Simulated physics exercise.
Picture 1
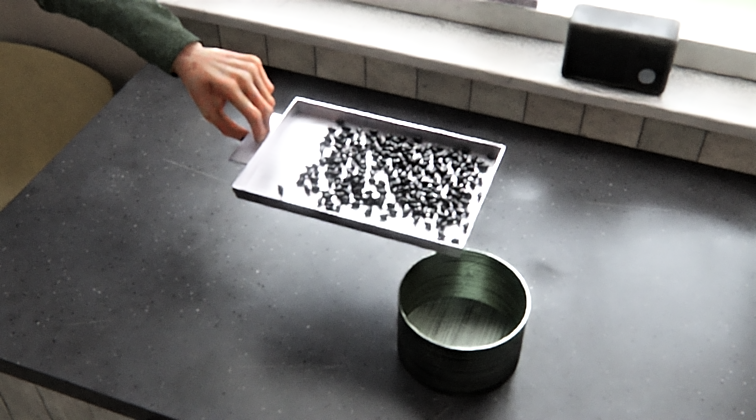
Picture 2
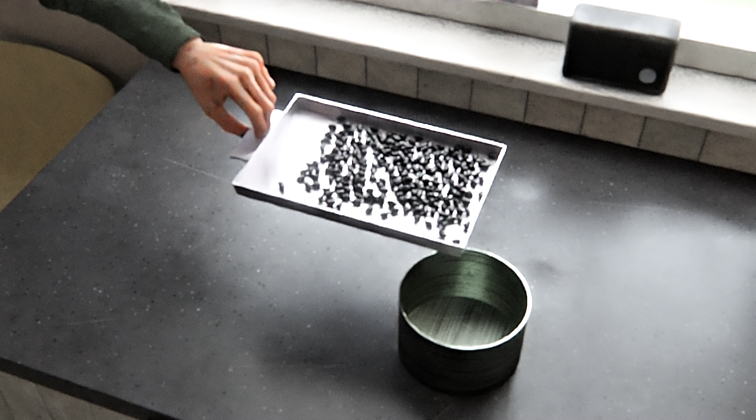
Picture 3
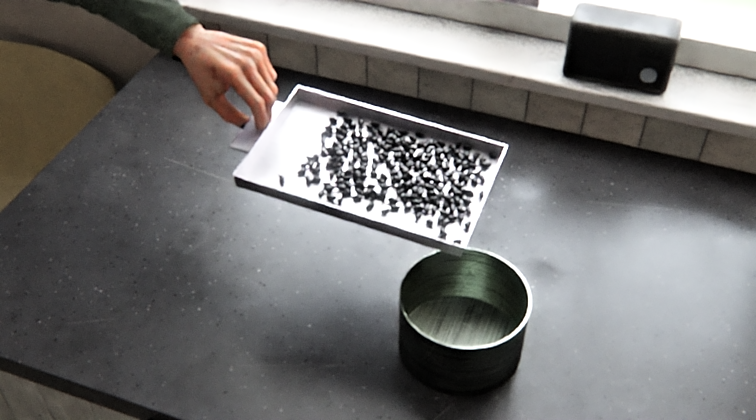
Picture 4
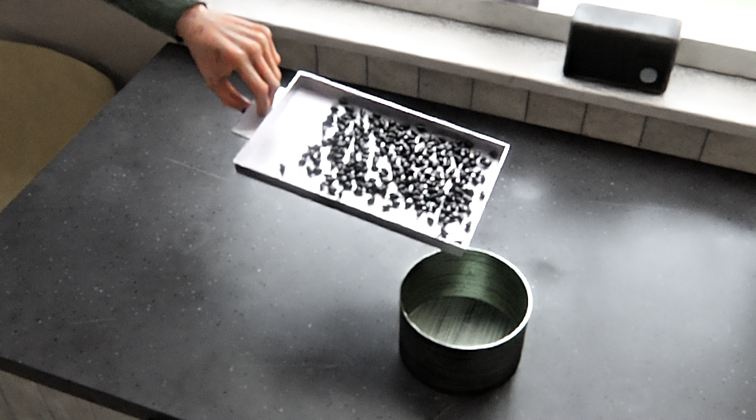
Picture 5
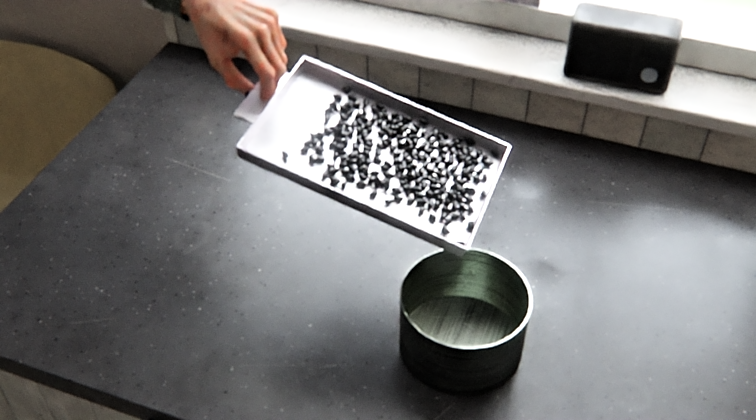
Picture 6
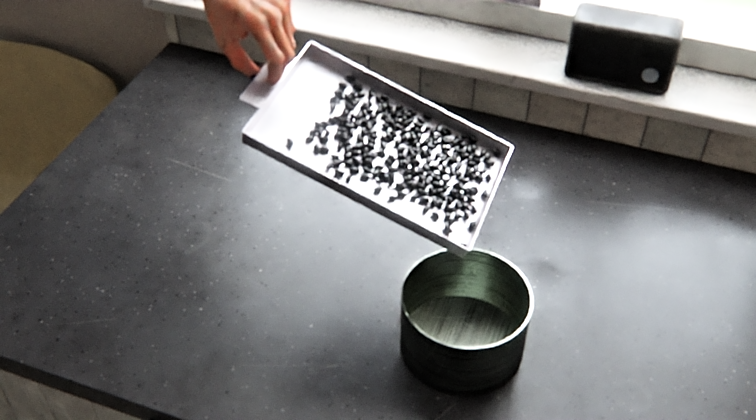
The footage shows a hand holding a white tray scattered with black beans above a dark countertop, beside a dark green pot; the hand gradually raises the tray's left end, tilting it down toward the right while the pot stays still.
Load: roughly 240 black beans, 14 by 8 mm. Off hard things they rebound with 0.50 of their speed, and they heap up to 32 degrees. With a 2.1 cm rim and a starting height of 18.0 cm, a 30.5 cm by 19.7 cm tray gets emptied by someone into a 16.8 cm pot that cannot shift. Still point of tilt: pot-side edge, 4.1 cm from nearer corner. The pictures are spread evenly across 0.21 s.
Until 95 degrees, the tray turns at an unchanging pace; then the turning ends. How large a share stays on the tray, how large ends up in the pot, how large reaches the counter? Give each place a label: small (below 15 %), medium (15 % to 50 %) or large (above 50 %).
Shares by place: Left on the tray small, pot medium, counter large.
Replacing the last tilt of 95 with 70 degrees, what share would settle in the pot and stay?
It would land at about 25 percent.
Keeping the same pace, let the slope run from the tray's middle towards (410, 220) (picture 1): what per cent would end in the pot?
About 95 per cent.
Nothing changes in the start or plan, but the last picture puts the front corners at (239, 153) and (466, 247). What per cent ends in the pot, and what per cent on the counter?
You'd end with pot at 70 and counter at 25.
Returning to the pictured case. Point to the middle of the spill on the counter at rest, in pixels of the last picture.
Somewhere around (575, 303), I'd say.
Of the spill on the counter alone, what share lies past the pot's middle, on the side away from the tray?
Around 100 in a hundred.
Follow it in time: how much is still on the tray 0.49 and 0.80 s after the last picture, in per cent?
In order, near 70 and near 10.
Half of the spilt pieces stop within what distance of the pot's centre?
20 cm.
Then, 0.29 s after the last picture, tilt 56 degrees; the tray holds 100 %, the pot 0 %.
Then, 0.49 s after the last picture, tilt 82 degrees; the tray holds 70 %, the pot 5 %.
Then, 0.80 s after the last picture, tilt 95 degrees; the tray holds 10 %, the pot 30 %.
In the end, tray 5 %, pot 35 %, counter 60 %.
